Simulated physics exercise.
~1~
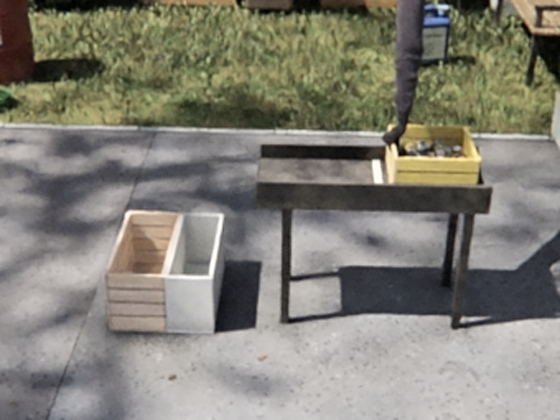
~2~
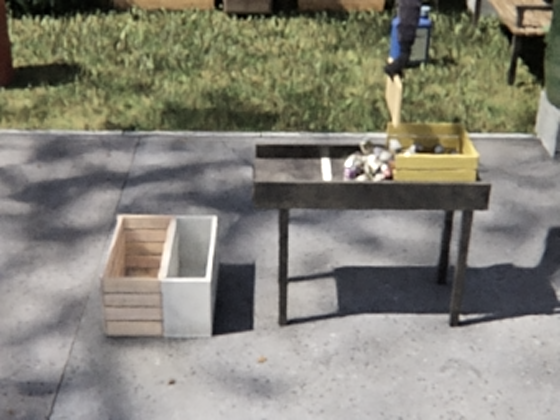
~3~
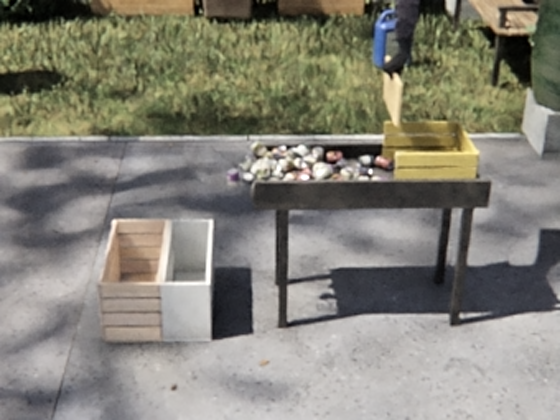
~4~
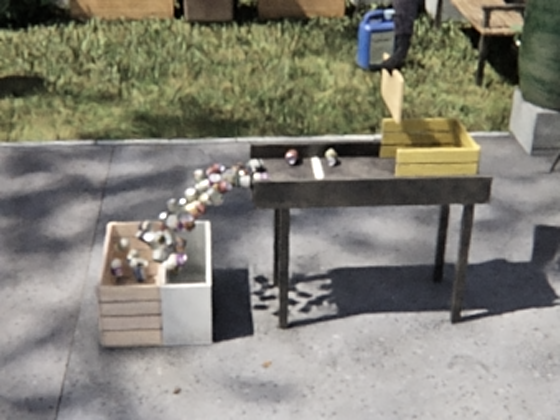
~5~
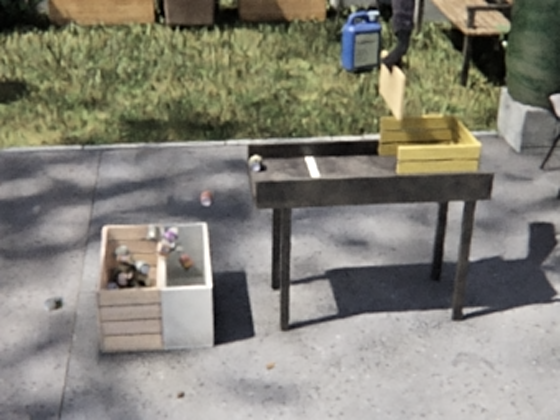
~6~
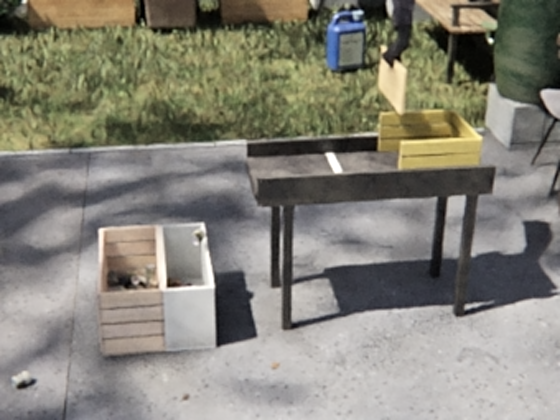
On sunlit pavement beside grass, a gate lifts from a yellow pen on a dark table-like belt, and a heap of mini cans rides left, spilling off the end; most land in the wooden box, fewer in the white tote, and one lies on the ground beyond.
